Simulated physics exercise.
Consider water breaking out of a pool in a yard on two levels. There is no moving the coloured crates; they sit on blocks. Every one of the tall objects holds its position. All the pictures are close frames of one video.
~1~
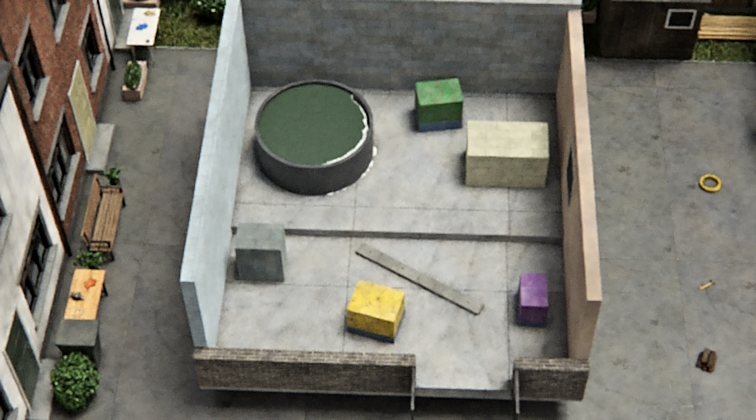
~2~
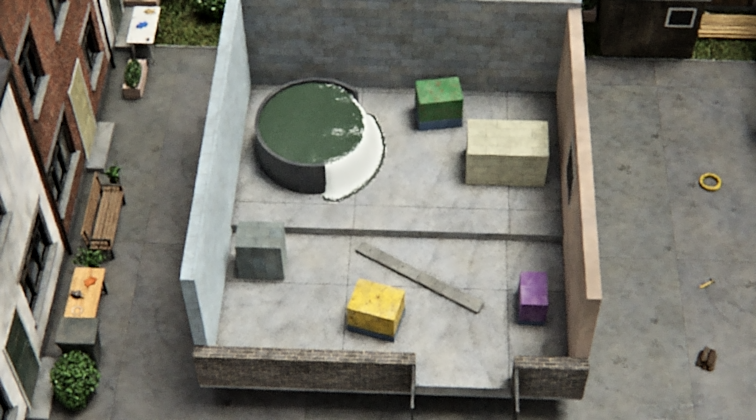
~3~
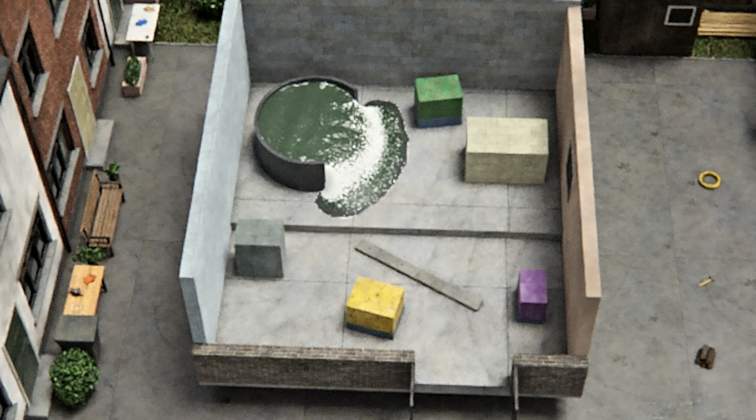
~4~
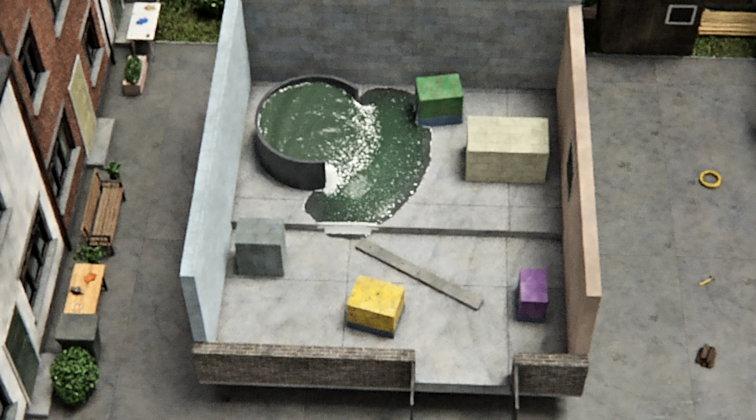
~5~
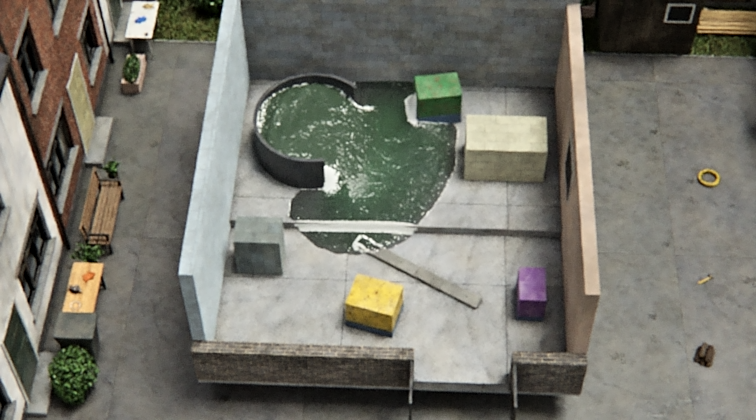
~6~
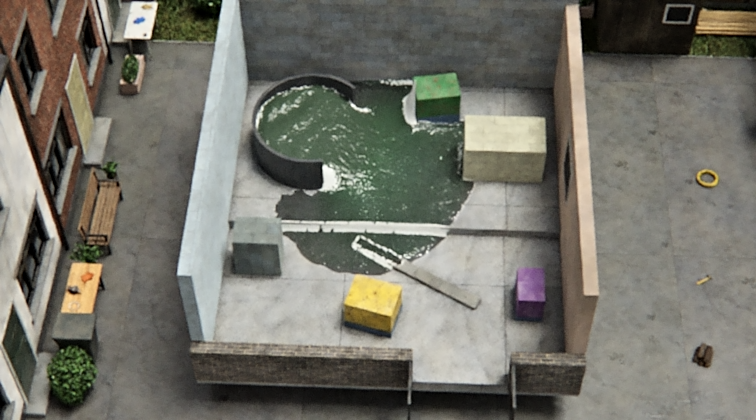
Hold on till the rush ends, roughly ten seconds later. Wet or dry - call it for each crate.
Calls: Purple crate - wet; green crate - wet; yellow crate - dry.
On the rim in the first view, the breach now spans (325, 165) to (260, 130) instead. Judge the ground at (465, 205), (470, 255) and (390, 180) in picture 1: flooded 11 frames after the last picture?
First: Spared by the leak. Second: Spared by the leak. Third: Spared by the leak.
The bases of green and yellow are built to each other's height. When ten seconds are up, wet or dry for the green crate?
Result: The green crate is hit.
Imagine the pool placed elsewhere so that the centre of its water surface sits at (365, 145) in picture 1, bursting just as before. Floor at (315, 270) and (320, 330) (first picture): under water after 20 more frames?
Note: Point one missed by the flow; point two missed by the flow.
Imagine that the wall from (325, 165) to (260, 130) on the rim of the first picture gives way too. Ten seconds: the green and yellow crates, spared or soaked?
Taking them in turn, the green one is left untouched, and the yellow one is swamped.
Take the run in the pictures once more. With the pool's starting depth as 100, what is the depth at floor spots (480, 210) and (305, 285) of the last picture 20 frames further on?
First 6 %, then 2 %.
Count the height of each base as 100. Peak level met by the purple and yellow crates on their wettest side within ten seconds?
Taking them in the order asked, 290 percent and 60 percent.
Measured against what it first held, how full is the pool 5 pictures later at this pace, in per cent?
Around 44 percent.
A moment on, water covers 55 % of the floor; the purple crate water round its plinth, the green crate water round its plinth, the yellow crate water round its plinth.
Next, water covers 65 % of the floor; the purple crate water round its plinth, the green crate water round its plinth, the yellow crate water round its plinth.
Then, water covers 70 % of the floor; the purple crate water round its plinth, the green crate water round its plinth, the yellow crate water round its plinth.
Later, water covers 80 % of the floor; the purple crate water round its plinth, the green crate water round its plinth, the yellow crate water round its plinth.
In the end, water covers 95 % of the floor; the purple crate was topped, the green crate was topped, the yellow crate stayed above the water.
